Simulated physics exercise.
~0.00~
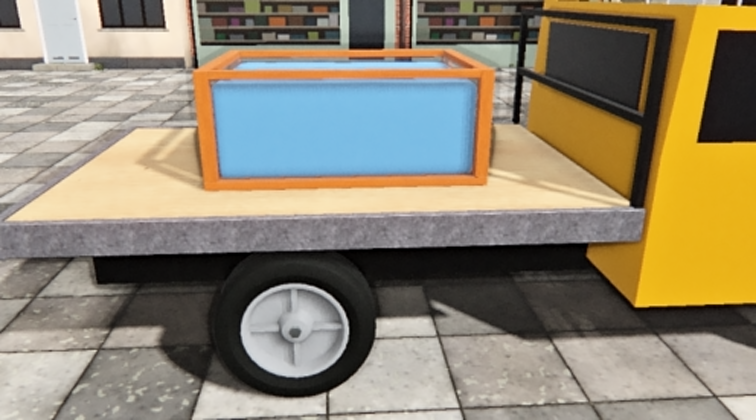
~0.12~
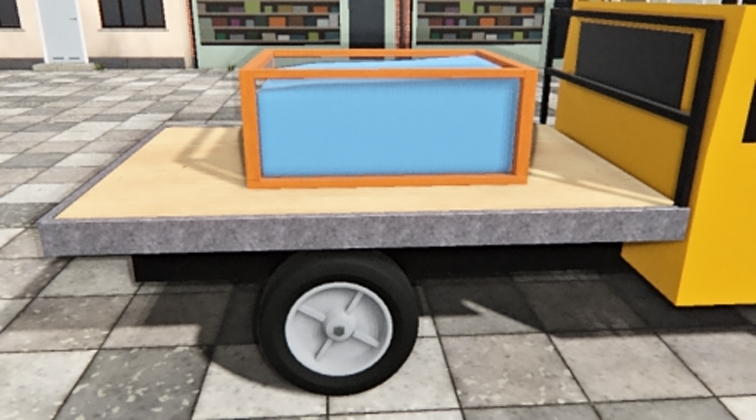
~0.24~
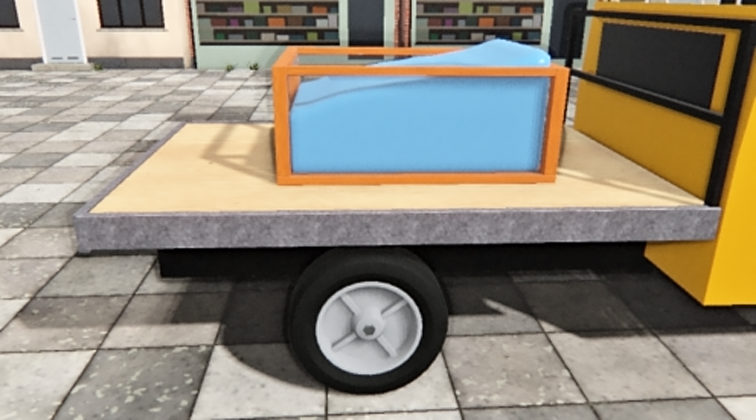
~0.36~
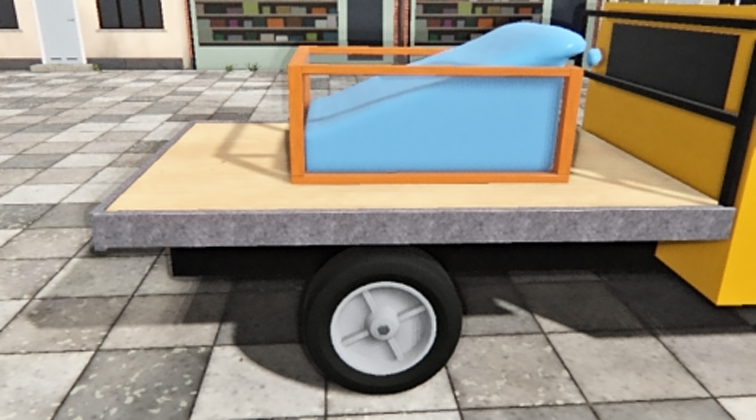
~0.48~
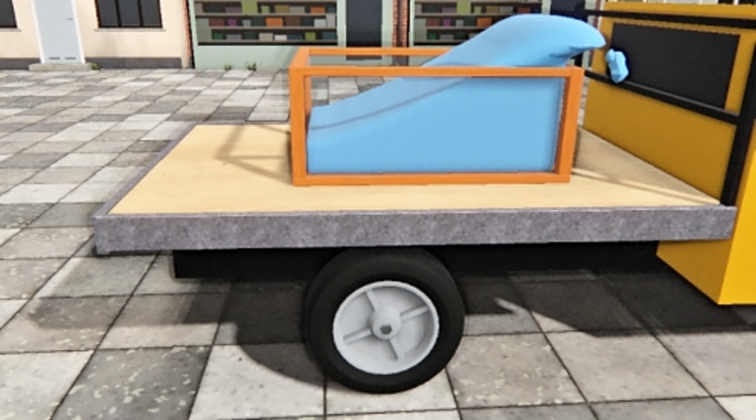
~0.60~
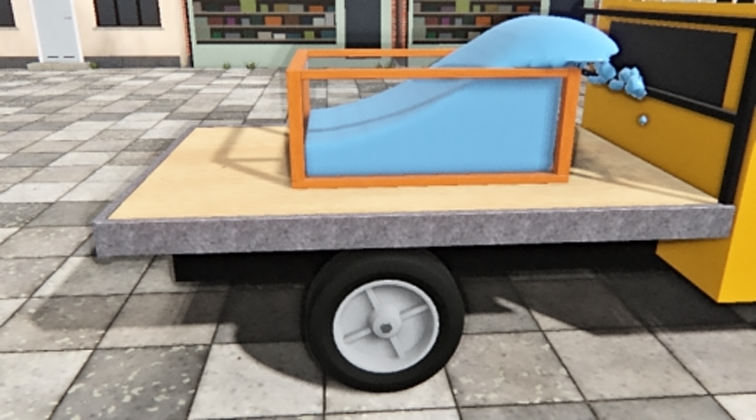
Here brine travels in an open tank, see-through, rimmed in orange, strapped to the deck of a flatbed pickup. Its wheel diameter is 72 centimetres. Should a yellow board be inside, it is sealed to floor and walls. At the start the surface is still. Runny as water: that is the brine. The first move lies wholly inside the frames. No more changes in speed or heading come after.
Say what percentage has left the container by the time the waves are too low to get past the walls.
Close to 20 per cent has left it.
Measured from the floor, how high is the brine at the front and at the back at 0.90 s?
Front reads 50 centimetres, back reads 30 centimetres.
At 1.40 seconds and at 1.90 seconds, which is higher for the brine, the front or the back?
Earlier it favours the rear side, later the forward side.
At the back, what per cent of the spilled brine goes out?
Close to 10 per cent goes that way.
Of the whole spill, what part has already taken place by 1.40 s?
About 80 percent at that moment.
After 0.90 s front 51 cm, middle 35 cm, back 30 cm above the floor; the loss stands at 14 per cent, over the front, a little elsewhere.
After 1.40 s front 22 cm, middle 32 cm, back 57 cm above the floor; the loss stands at 15 per cent, over the front, a little elsewhere.
After 1.90 s front 53 cm, middle 32 cm, back 29 cm above the floor; the loss stands at 17 per cent, over the front, a little elsewhere.
After 3.59 s the loss stands at 20 per cent, over the front, a little elsewhere, 95 of 475 litres.
